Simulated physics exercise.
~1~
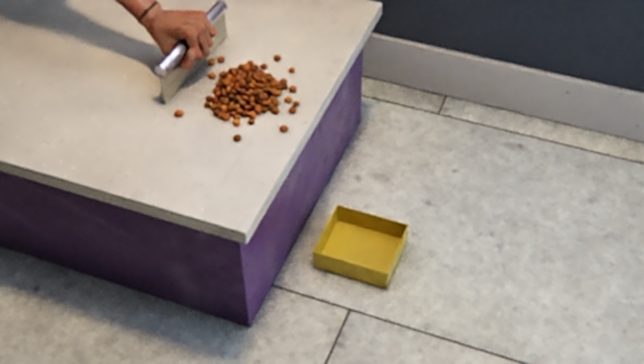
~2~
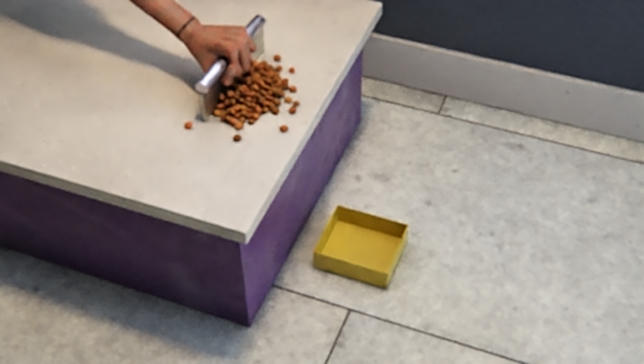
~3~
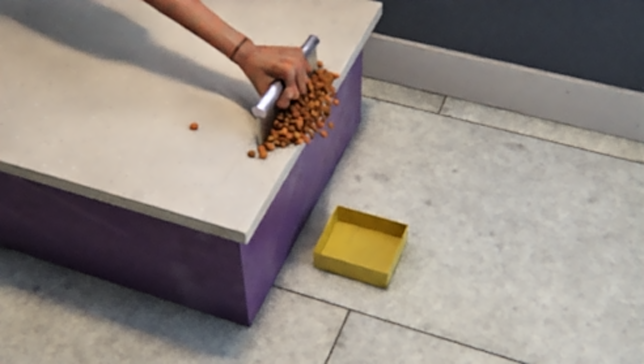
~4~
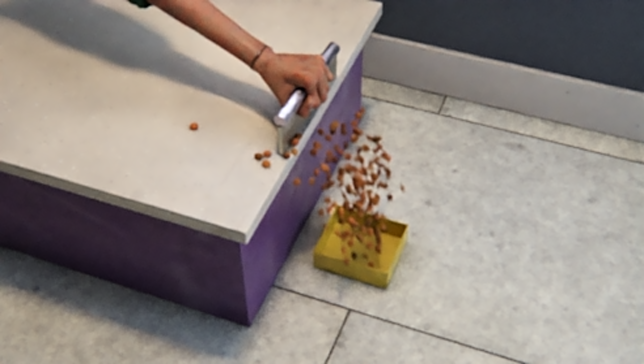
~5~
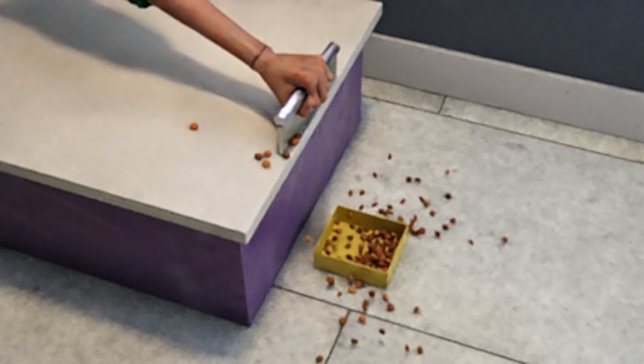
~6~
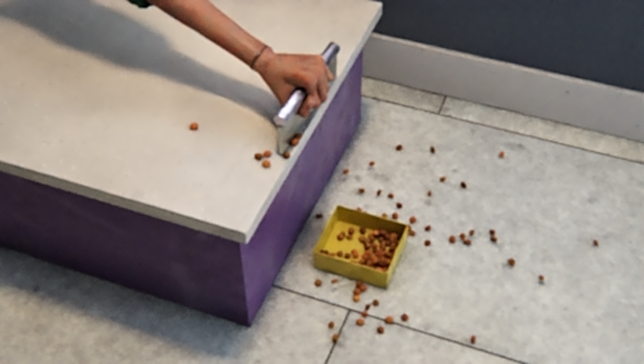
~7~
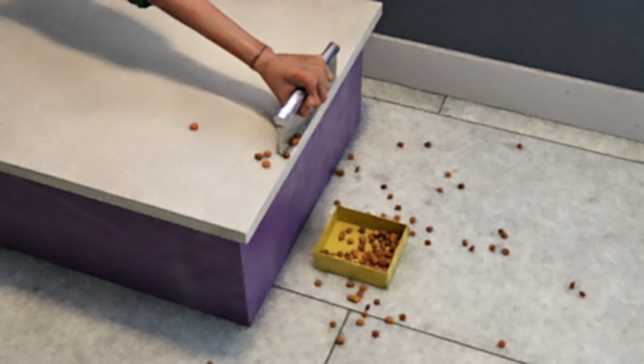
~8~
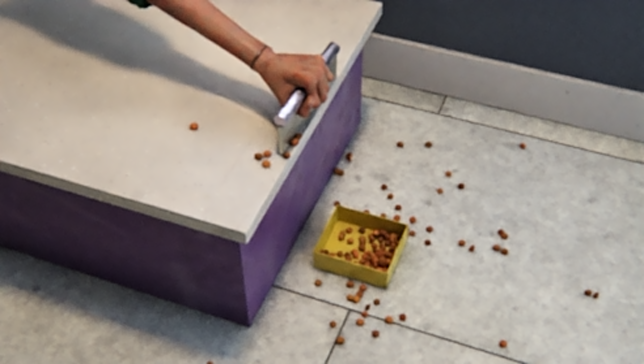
A heap of brown kibble got pushed rightward across a pale tabletop by a hand with a scraper and spilled over the edge, many bits landing in the yellow tin, others scattering across the floor, and a few staying on top.
